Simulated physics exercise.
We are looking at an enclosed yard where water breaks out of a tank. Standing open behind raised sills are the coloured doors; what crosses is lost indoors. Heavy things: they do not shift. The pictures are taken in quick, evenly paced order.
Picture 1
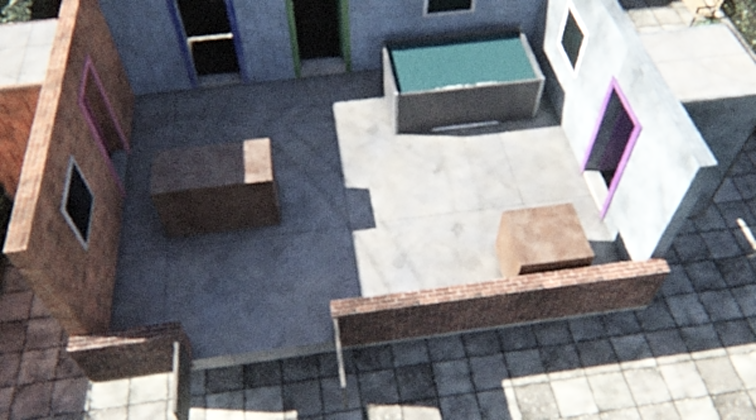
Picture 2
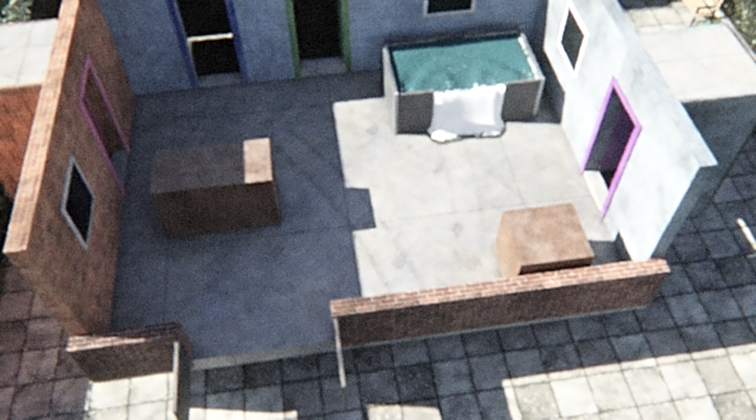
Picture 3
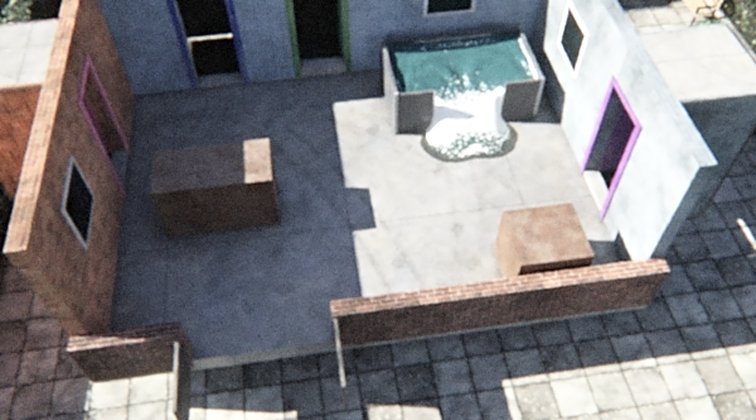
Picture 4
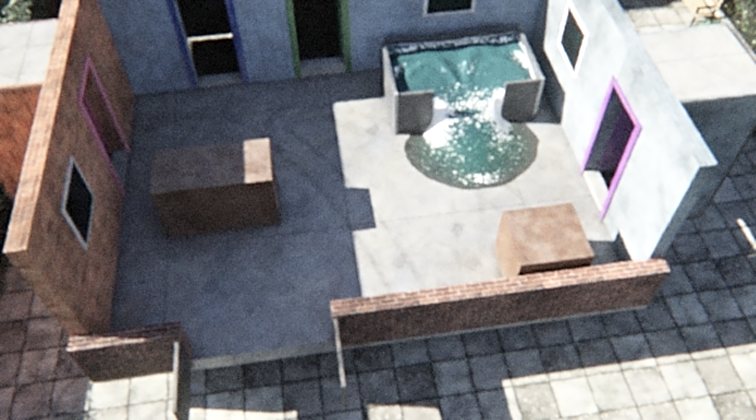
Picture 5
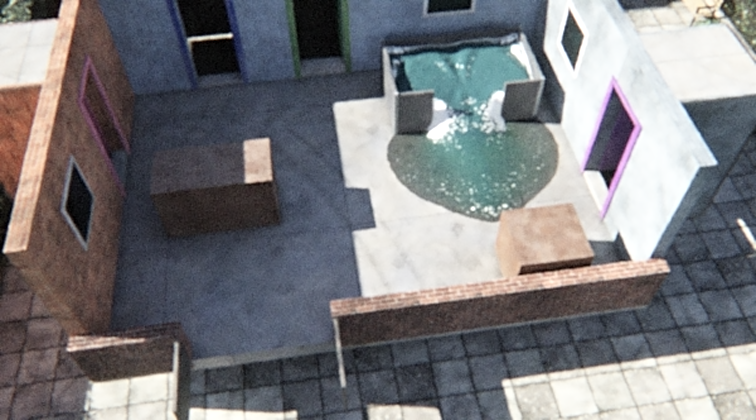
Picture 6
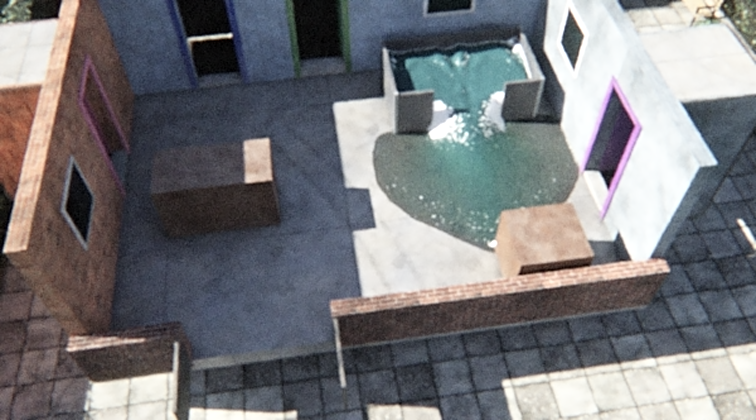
The clip opens on a walled yard with coloured doorways, two brown blocks and a still tank of green water at the back. The tank's front breaks open and water pours out, foaming white, then spreads across the pale floor in a widening rounded pool, reaching beside the right-hand block.
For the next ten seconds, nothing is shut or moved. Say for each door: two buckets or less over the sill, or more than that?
Pink door - two or less, blue door - two or less, green door - two or less, purple door - more.
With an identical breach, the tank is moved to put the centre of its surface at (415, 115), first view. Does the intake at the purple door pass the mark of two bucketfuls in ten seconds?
As I read it, the purple door tops the threshold.
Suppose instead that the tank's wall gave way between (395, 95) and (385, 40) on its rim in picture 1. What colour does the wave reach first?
I'd name the door marked green.
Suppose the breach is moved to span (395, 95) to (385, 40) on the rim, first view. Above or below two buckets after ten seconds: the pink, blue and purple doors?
Pink door: Crosses the line; blue door: Crosses the line; purple door: Falls short.
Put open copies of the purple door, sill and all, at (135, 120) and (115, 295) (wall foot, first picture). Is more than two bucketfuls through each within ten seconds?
Taking them in order, one undershoots and the other overshoots.
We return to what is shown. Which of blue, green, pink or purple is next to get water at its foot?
Go with the purple door.
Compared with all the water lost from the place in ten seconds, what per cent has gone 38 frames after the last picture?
About 70 %.
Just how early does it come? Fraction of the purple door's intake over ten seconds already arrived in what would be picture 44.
My estimate is close to 95 per cent.
A moment on, water covers 35 % of the floor; the pink door not reached, the blue door not reached, the green door not reached, the purple door under two buckets in.
Next, water covers 40 % of the floor; the pink door not reached, the blue door not reached, the green door not reached, the purple door over two buckets in.
Then, water covers 55 % of the floor; the pink door not reached, the blue door not reached, the green door not reached, the purple door far over two buckets in.
Later, water covers 75 % of the floor; the pink door wet at the sill, nothing in, the blue door not reached, the green door not reached, the purple door far over two buckets in.
In the end, water covers 95 % of the floor; the pink door wet at the sill, nothing in, the blue door wet at the sill, nothing in, the green door wet at the sill, nothing in, the purple door far over two buckets in.
